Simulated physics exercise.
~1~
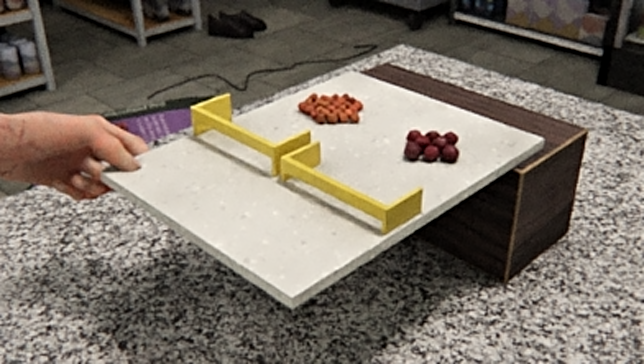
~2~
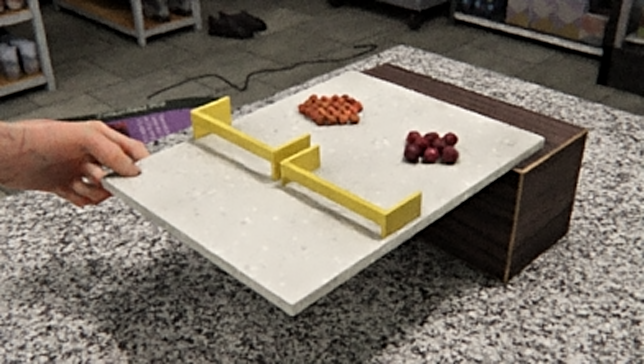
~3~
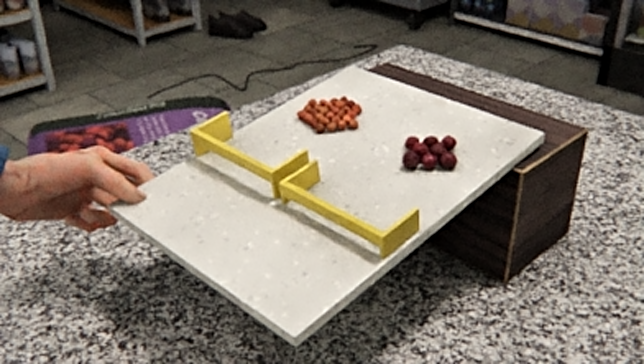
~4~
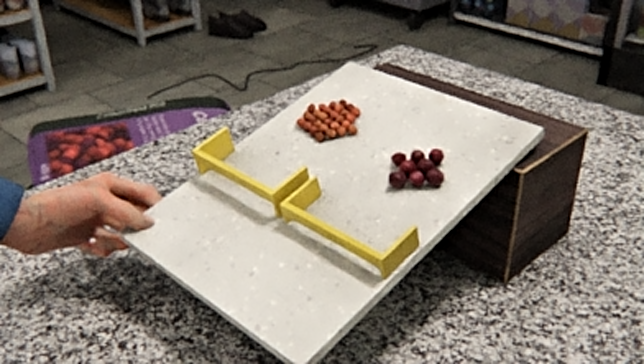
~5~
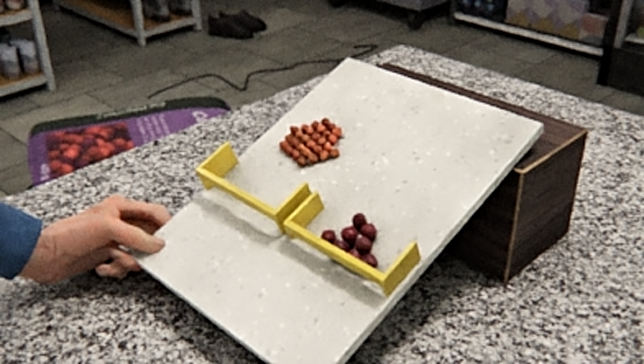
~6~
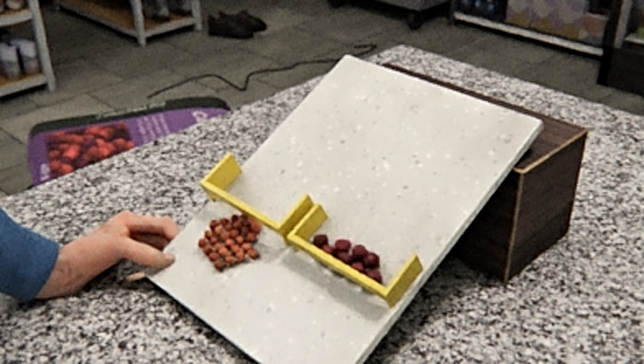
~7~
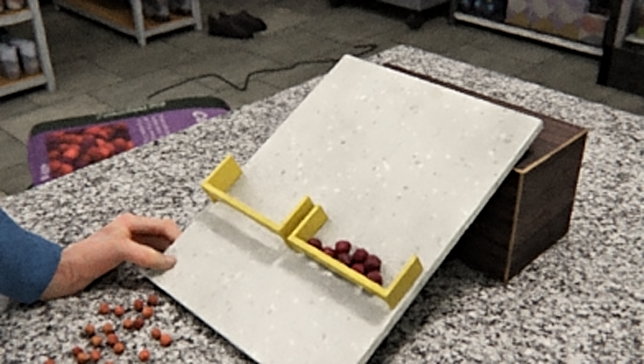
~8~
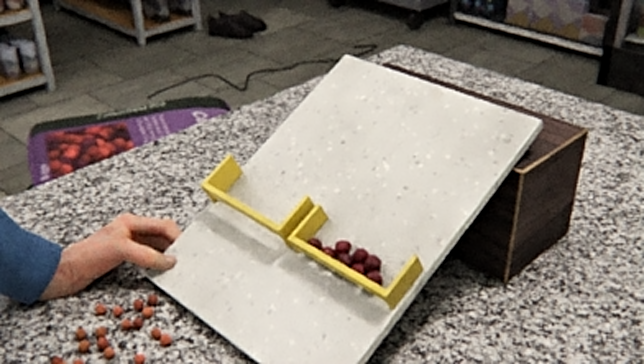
A hand at the left holds the free end of a pale speckled board propped on a dark wooden box, on a speckled counter in a shop seen from slightly above. Two yellow bars stand across the board, with a heap of small orange-brown pieces and a heap of dark red ones farther up. The hand lowers its end, and the board grows steeper. The dark red pieces slide down to the right bar, and the orange-brown ones follow and pass under the left bar. Finally the dark red heap rests behind its bar, while the orange-brown pieces lie scattered on the counter.
